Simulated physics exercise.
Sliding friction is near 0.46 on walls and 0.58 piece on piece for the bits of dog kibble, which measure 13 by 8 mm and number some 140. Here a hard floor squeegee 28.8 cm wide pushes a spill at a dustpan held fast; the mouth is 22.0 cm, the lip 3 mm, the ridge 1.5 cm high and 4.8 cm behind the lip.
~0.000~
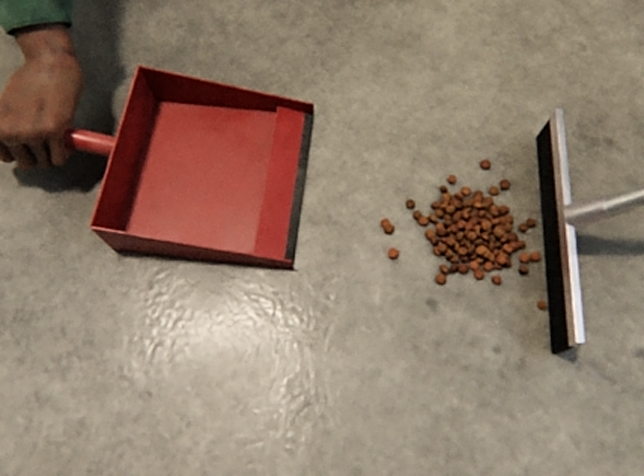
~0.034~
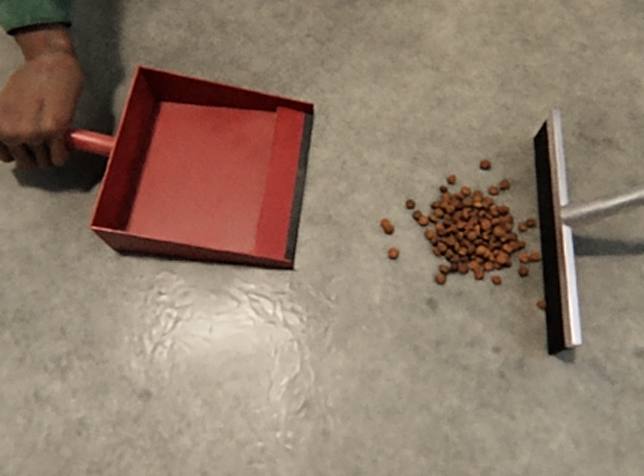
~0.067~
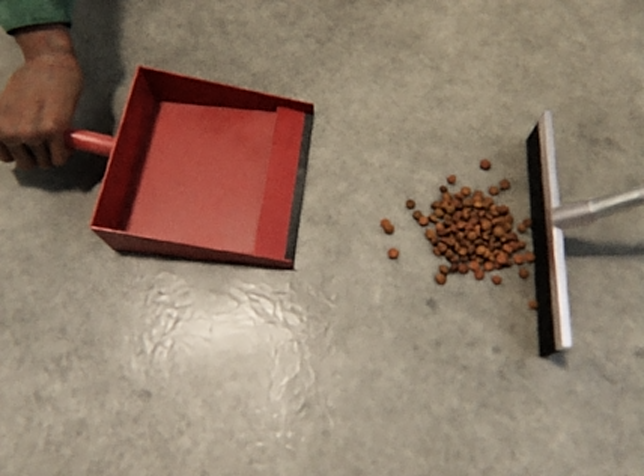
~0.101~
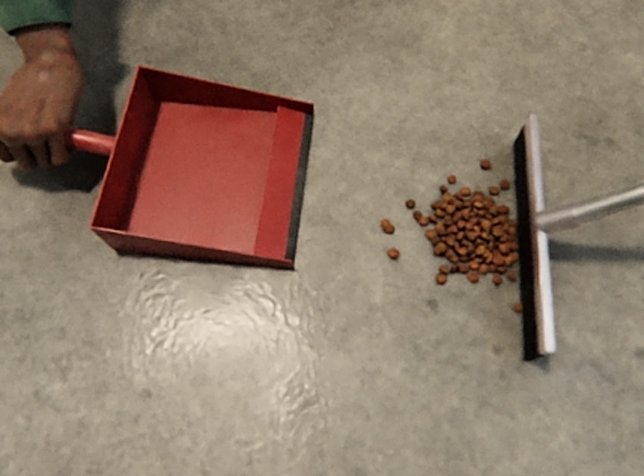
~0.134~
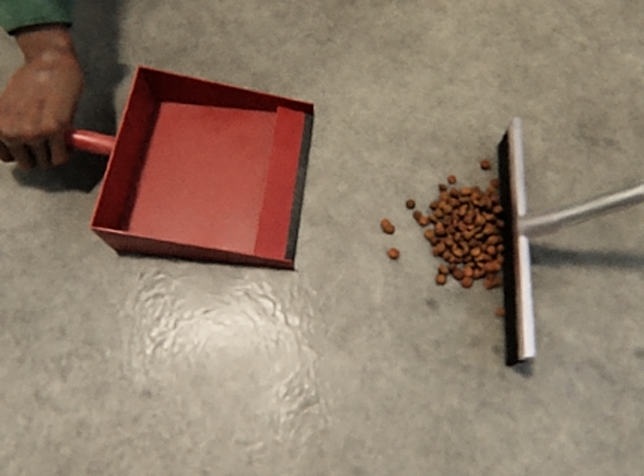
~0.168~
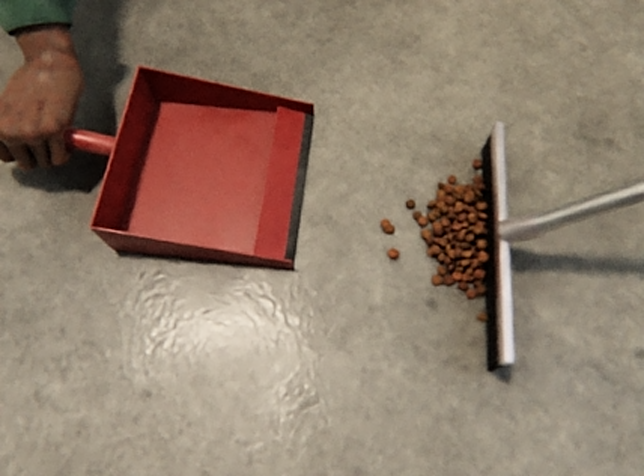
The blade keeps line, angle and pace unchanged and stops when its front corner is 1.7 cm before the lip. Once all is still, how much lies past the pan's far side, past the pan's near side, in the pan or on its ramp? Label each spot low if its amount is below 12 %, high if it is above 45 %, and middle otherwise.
Far side: Low, near side: Middle, pan: Middle.
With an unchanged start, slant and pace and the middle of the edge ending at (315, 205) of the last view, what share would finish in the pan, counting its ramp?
That comes to near 55 percent.
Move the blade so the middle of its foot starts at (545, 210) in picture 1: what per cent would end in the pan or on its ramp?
About 35 per cent.
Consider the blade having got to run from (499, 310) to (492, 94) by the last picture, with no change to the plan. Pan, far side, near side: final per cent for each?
Pan 60, far 5, near 5.
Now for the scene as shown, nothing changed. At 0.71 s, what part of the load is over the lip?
35 % so far.
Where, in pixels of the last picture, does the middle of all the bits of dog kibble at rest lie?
Estimated resting centre: Around (285, 253).
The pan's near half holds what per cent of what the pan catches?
Around 90 percent.
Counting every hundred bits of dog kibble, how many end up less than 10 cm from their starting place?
Roughly 0 in a hundred.
Then, at 0.34 s, middle of the blade 12 cm from the lip; 0 % over the lip, far side 0 %, near side 20 %.
After 0.46 s, middle of the blade 5 cm from the lip; 0 % over the lip, far side 0 %, near side 35 %.
After 0.71 s, middle of the blade 2 cm from the lip; 35 % over the lip, far side 0 %, near side 40 %.
At rest (1.3 s), far side 0 %, near side 40 %, pan 35 %, in front of the lip or behind the blade 25 %.
